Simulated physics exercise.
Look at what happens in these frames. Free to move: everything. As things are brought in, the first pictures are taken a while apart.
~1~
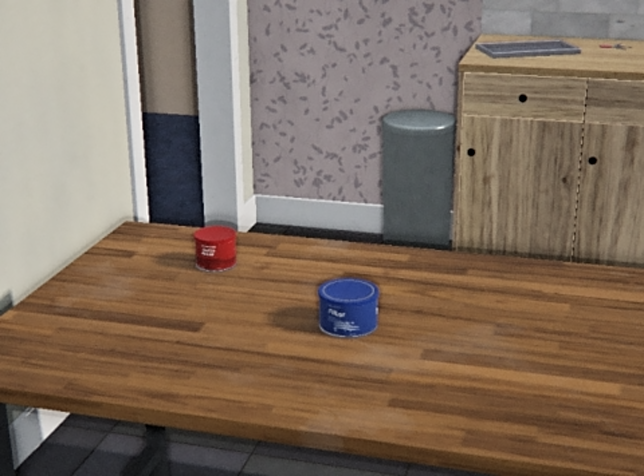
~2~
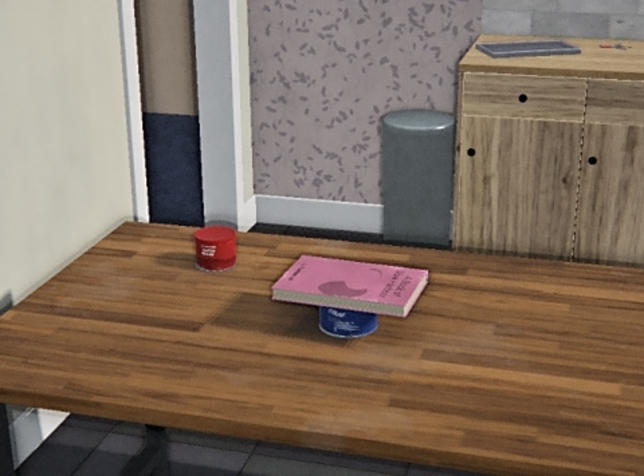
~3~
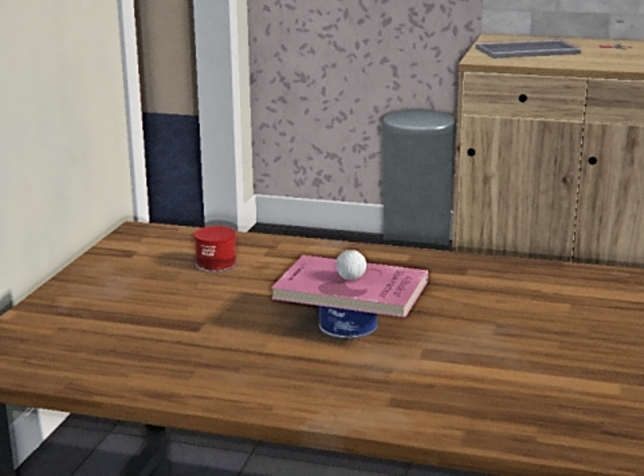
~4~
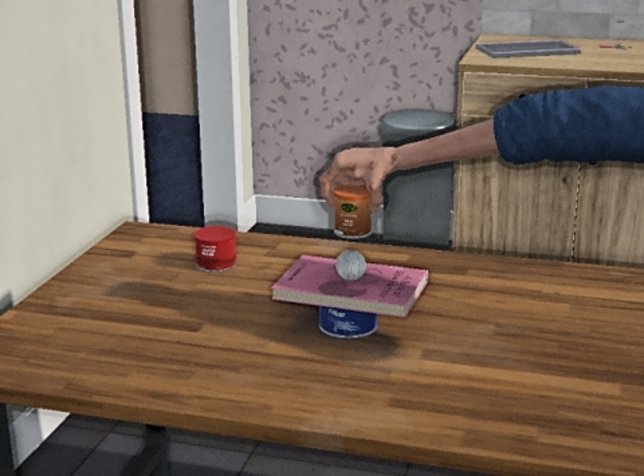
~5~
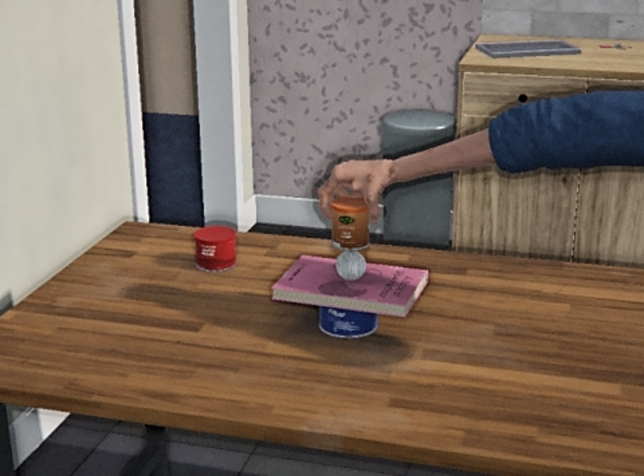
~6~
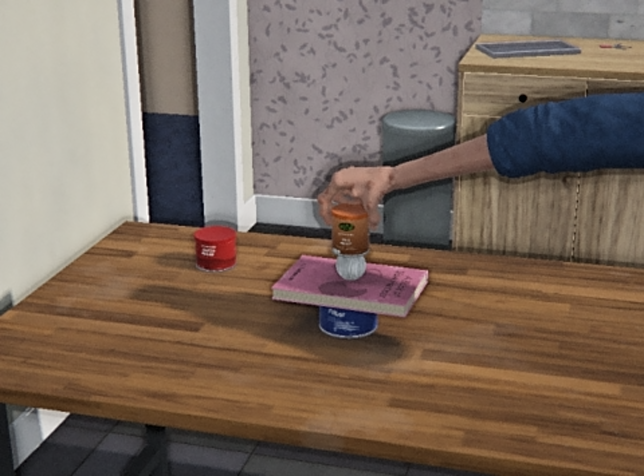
The video shows a wooden table with a red tub and a blue tub, on which a pink book and then a white ball appear. A hand then lowers an orange tin onto the ball and keeps holding it.
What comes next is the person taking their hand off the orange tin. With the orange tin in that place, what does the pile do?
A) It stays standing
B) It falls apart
B.
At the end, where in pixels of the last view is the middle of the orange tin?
Somewhere around (291, 256) in the last picture.
Then, 0.60 s later than the last frame, orange tin tilted by 39° near (331, 233).
Then, 0.70 s later than the last frame, orange tin now fallen.
When it is over, fallen, orange tin; the other 4 as before. End places, in pixels of the last picture, orange tin near (291, 256). The pile loses its balance.
